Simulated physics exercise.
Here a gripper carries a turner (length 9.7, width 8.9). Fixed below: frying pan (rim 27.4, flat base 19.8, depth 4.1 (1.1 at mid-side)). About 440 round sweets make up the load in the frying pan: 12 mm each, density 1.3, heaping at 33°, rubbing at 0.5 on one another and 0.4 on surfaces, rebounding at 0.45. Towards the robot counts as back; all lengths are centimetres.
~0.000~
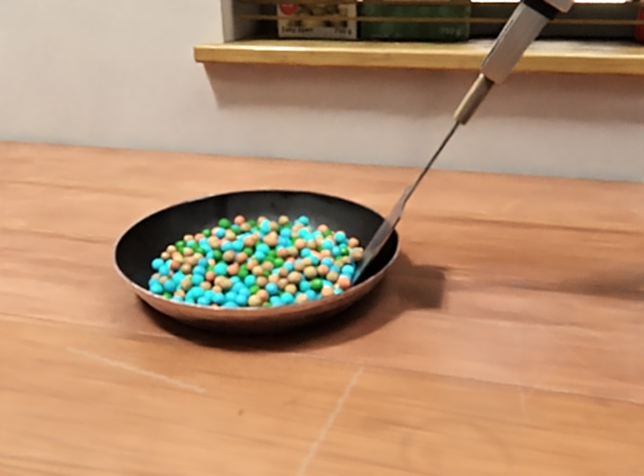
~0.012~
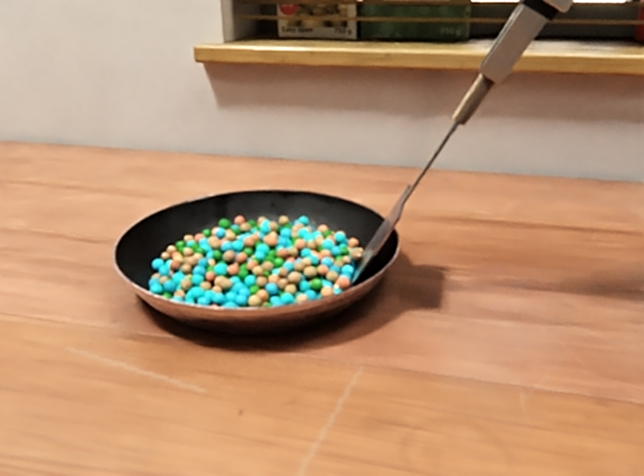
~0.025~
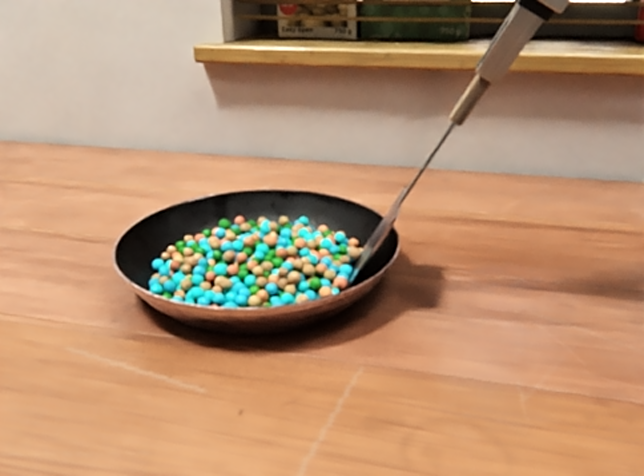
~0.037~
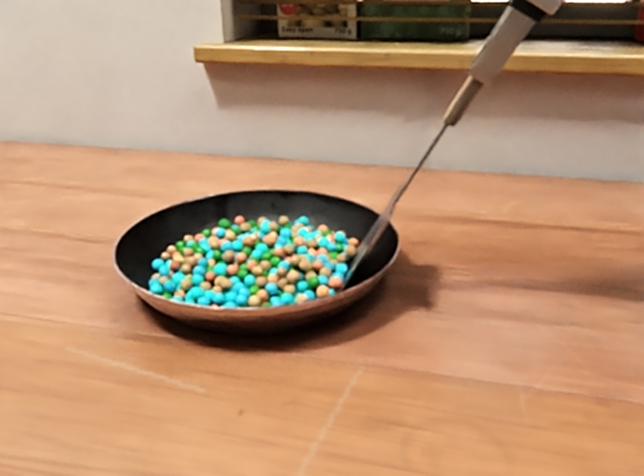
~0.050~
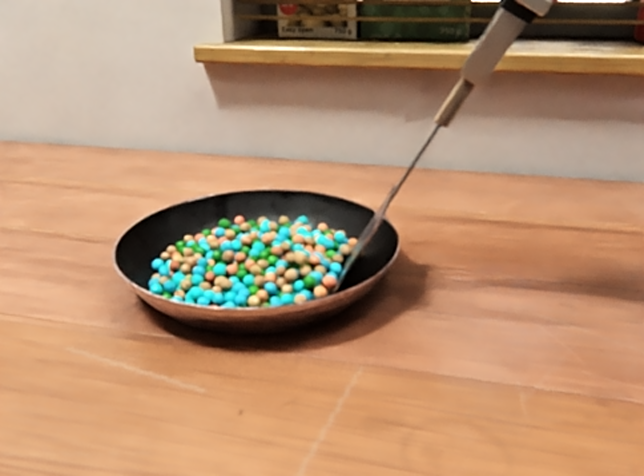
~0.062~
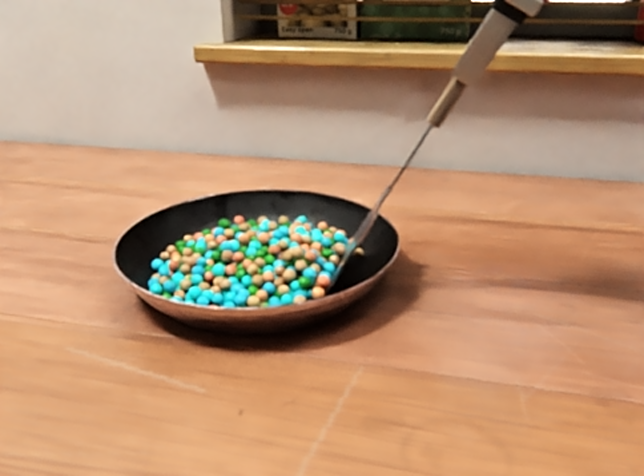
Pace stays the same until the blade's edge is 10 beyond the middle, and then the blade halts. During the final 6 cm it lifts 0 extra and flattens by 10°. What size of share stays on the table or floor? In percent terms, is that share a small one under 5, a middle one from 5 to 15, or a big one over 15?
A middle one.
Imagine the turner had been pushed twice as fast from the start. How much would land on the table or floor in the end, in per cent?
I'd expect near 25 per cent.
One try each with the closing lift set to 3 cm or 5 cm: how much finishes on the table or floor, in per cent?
Result, in order: Approx. 15 % and 10 %.
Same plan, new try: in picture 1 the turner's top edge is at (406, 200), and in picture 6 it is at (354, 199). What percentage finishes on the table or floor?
About 30 per cent.
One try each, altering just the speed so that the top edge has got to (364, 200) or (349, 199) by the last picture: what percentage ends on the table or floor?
Roughly 25 per cent, then roughly 30 per cent.
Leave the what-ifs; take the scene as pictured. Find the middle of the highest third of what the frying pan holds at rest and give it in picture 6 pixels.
You'll find it at about (168, 232).
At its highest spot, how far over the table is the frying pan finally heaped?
Some 6.5 cm above the table.
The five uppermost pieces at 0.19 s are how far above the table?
Somewhere around 4 centimetres high.
After 0.19 s, sloping 61°, highest piece 5 above the table; 442 in the frying pan.
After 0.32 s, sloping 58°, highest piece 6 above the table; 442 in the frying pan.
After 0.58 s, sloping 51°, highest piece 6 above the table; 398 in the frying pan, 42 on the table or floor, 2 on the blade or in flight.
After 1.63 s, sloping 51°, highest piece 6 above the table; 395 in the frying pan, 47 on the table or floor.
At rest, 395 in the frying pan, 47 on the table or floor. That is 11 % on the table or floor.
